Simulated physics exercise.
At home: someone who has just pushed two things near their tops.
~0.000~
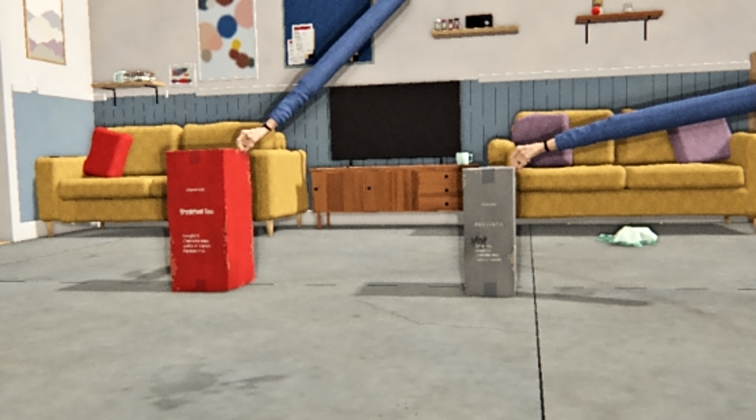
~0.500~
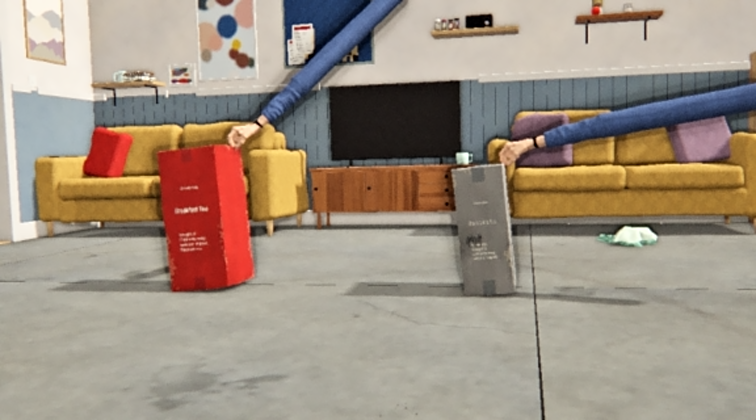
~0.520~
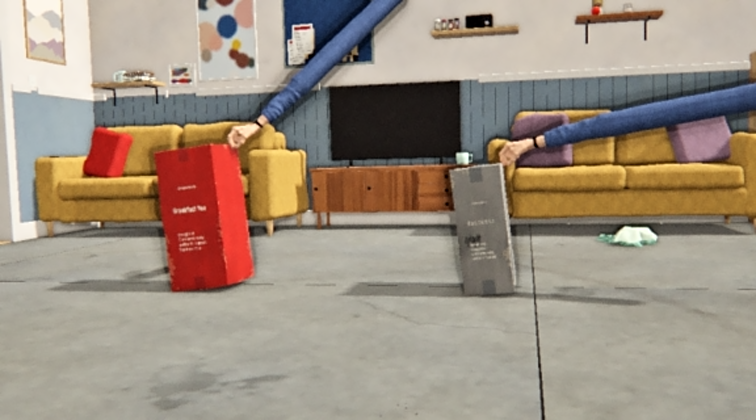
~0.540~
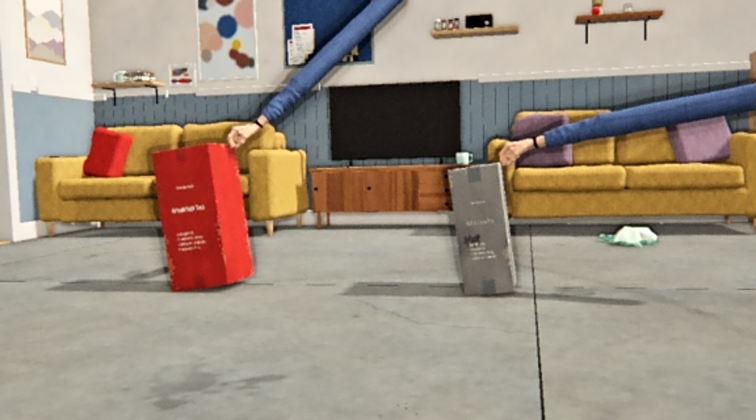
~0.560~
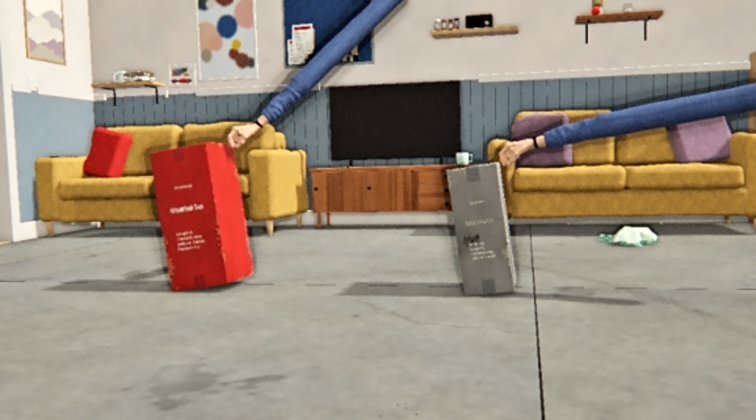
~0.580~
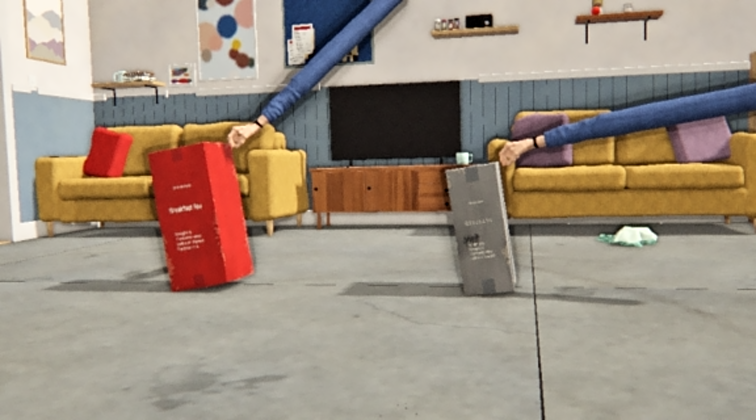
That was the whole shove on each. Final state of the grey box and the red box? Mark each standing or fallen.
Grey box - standing, red box - standing.
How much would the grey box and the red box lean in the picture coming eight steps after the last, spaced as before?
6° and 10°.
After 0.92 s, grey box 4° off upright near (495, 228); red box upright near (211, 219).
In the end (2.1 s), the grey box rocks back upright, near (491, 229); the red box rocks back upright, near (212, 219).
